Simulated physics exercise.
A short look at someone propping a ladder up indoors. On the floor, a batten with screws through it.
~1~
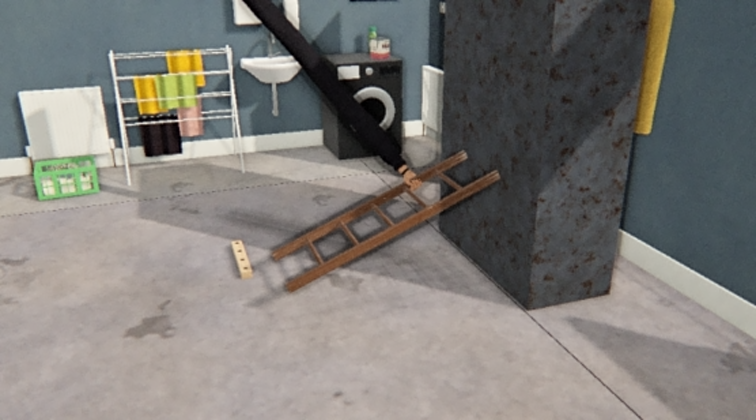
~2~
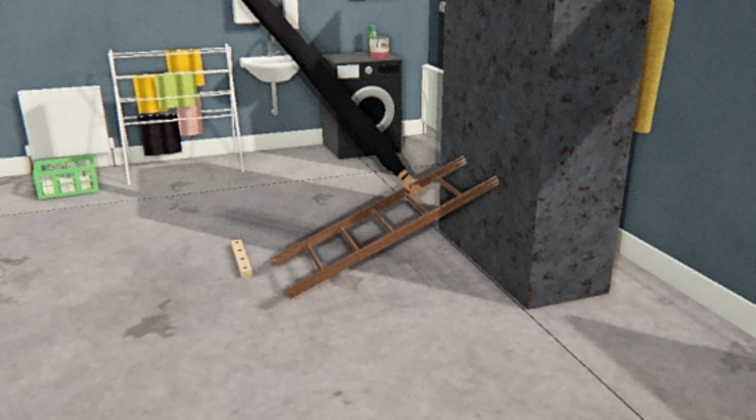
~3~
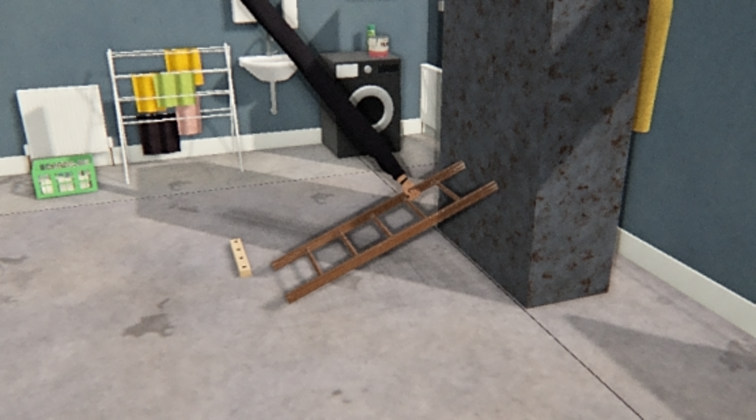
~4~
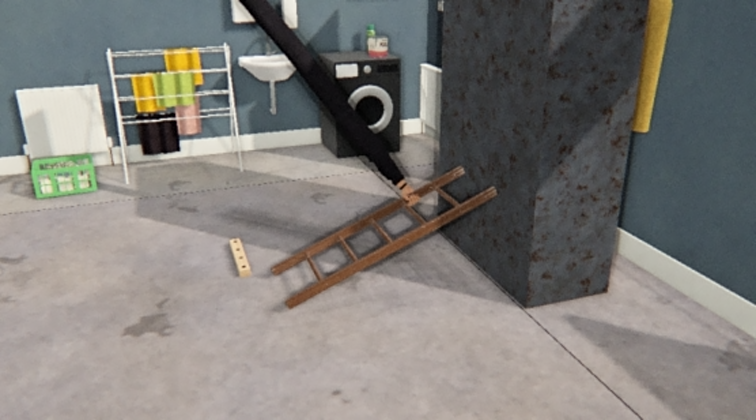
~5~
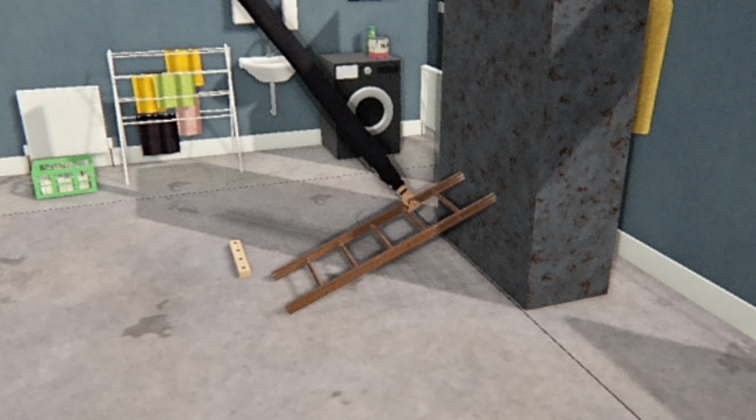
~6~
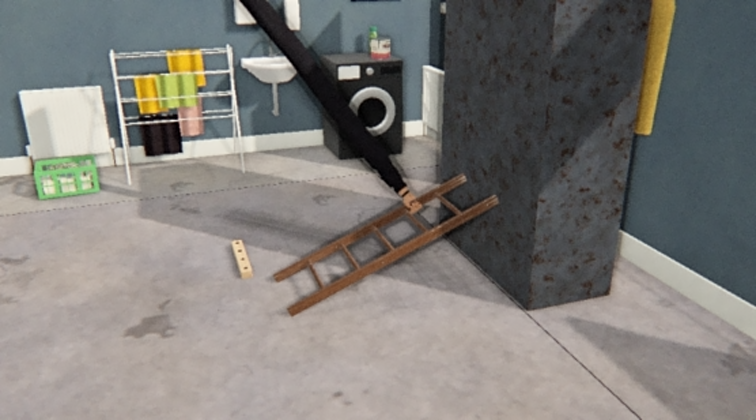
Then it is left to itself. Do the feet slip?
Here the brown ladder slips down.
Then, 0.22 s past the last view, brown ladder leaning 8° off how it started near (379, 254).
Then, 0.30 s past the last view, brown ladder leaning 17° off how it started near (376, 270).
Then, 0.40 s past the last view, brown ladder leaning 23° off how it started near (375, 275).
Finally, the brown ladder gives way at the feet, near (375, 279).
